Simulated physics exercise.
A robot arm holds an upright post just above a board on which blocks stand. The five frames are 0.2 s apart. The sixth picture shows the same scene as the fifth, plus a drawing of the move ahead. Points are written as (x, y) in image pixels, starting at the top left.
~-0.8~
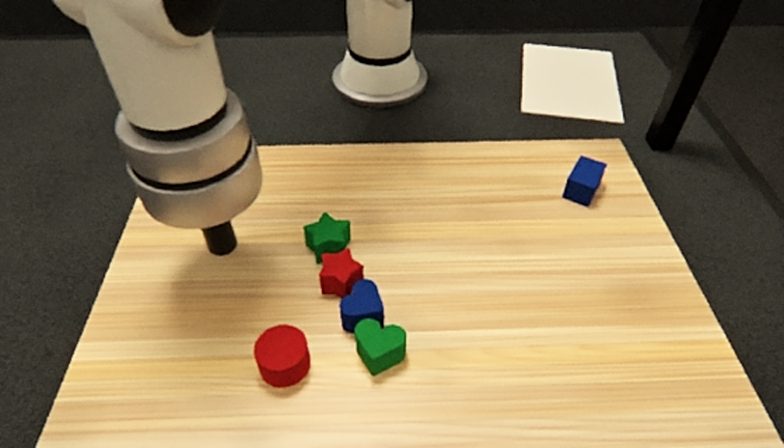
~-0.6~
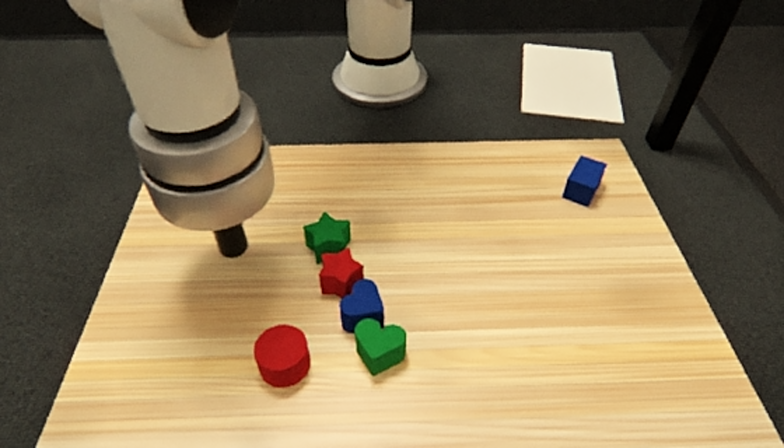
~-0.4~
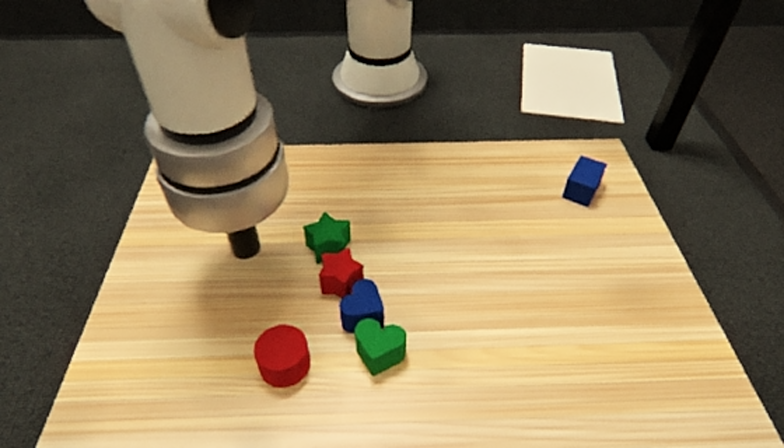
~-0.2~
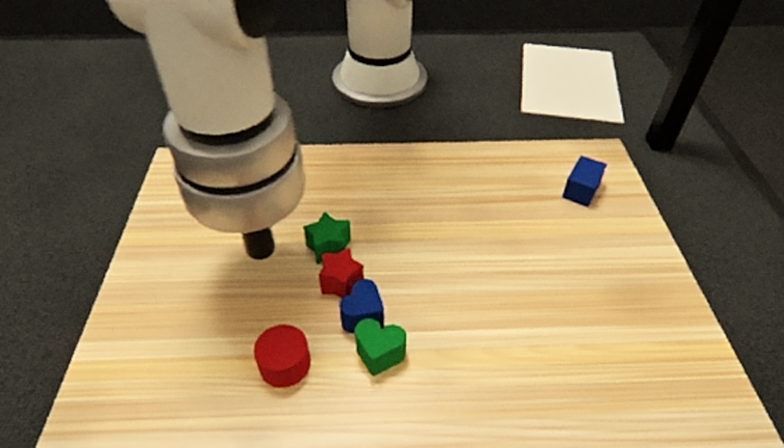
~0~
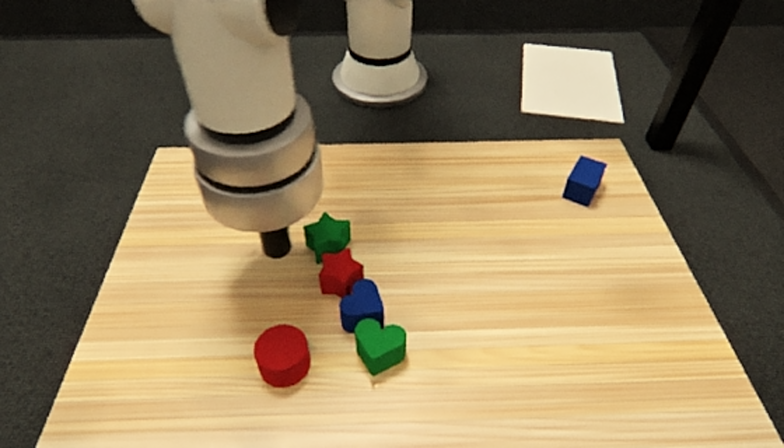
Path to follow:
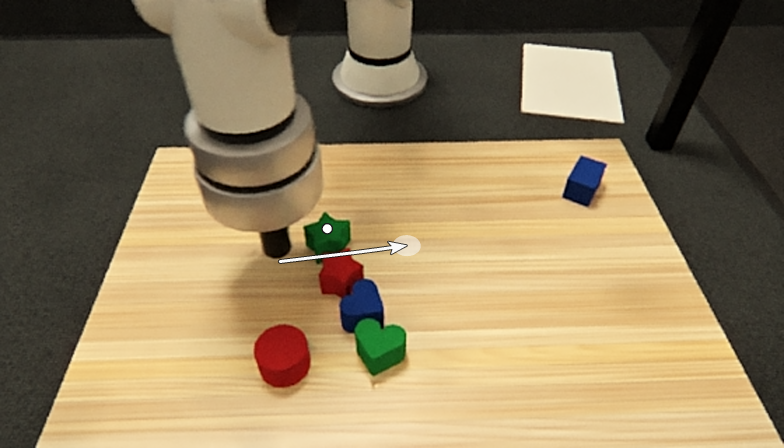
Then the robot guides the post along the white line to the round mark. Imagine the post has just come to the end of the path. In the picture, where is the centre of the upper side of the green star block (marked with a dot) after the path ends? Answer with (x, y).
When the path ends, it will be at (387, 207).
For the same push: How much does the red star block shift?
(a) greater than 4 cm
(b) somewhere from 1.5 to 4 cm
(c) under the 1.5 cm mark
The one that fits is c, under the 1.5 cm mark.
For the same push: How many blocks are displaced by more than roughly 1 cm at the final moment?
Blocks moved: One.
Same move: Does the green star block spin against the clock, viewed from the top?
Yes, it checks out.
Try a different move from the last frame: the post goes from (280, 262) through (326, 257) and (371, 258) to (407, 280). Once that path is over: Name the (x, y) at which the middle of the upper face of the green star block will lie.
At roughly (371, 216).
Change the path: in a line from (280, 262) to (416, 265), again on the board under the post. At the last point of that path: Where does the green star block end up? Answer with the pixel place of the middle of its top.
The answer is (355, 222).
The line goes in a line from (280, 262) to (407, 245); the dot is on the green star block.
On the path given first. One third of the way, post at (322, 244); green star block at (346, 224).
Two thirds of the way, post at (365, 239); green star block at (376, 212), turned 40° anticlockwise.
At the end, post at (407, 233); green star block at (387, 207), turned 85° anticlockwise; red star block unmoved.
